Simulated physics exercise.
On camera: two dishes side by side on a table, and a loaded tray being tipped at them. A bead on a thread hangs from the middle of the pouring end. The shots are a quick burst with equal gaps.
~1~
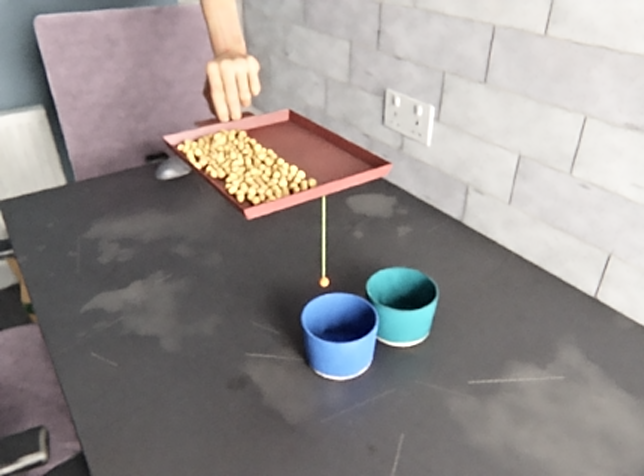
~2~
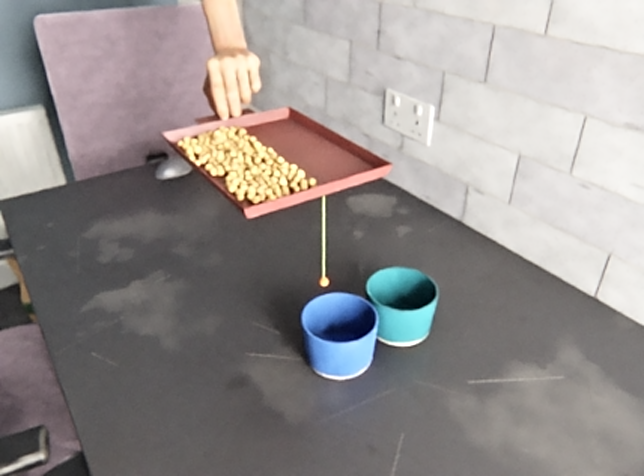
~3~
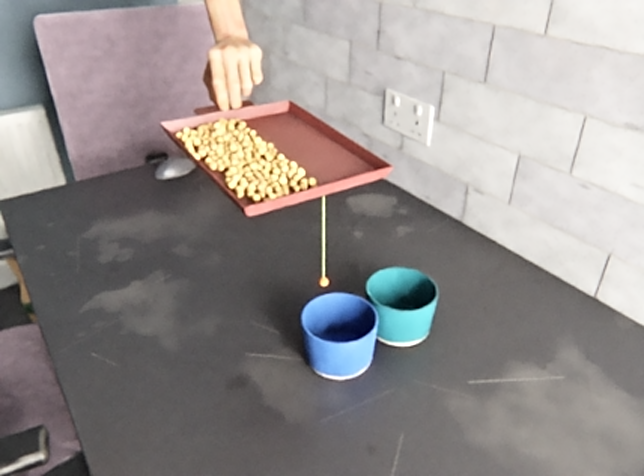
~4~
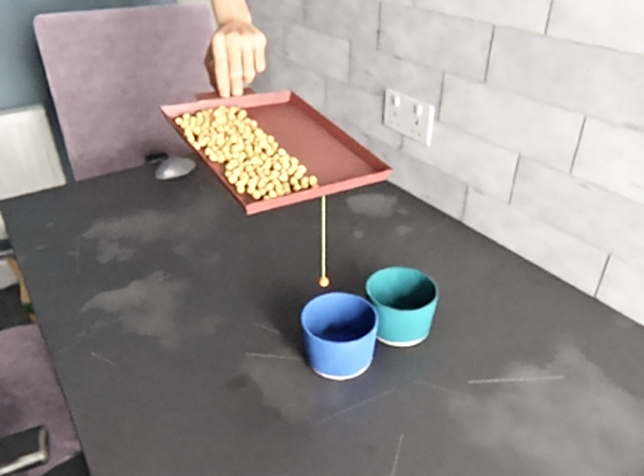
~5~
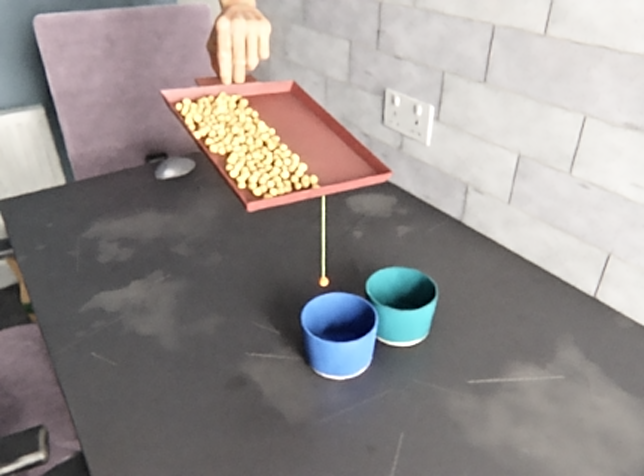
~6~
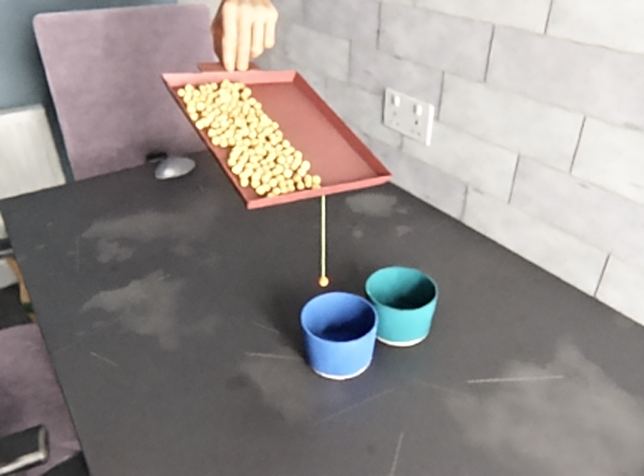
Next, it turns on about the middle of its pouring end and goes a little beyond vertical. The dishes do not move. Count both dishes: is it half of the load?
The two hold over half of the load.
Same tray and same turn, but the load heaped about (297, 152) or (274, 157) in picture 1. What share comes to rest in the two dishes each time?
First some 80, then 70 per cent.
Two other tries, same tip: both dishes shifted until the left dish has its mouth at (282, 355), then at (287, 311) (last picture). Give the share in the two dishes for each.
About 20 and 50 per cent.
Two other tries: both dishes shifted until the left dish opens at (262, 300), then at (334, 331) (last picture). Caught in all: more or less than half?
First below a half, then less than half.
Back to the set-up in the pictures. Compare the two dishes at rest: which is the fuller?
The winner is the right-hand dish.
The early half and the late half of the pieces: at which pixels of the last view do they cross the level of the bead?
Early half (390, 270), late half (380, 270).
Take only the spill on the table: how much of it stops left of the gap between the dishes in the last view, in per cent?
Roughly 40 in a hundred.
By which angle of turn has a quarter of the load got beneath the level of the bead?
Roughly 75°.
Just after the last frame, tray tipped steeply; the larger part on the tray; roughly a quarter in the air.
A moment on, tray tipped right over; about a tenth on the tray; about a tenth in the left dish; roughly a third in the right dish; roughly a quarter outside both; roughly a quarter in the air.
Further on, tray tipped past a quarter turn; about a tenth in the left dish; roughly half in the right dish; roughly a third outside both.
When it is over, tray tipped past a quarter turn; about a tenth in the left dish; roughly half in the right dish; roughly a third outside both.
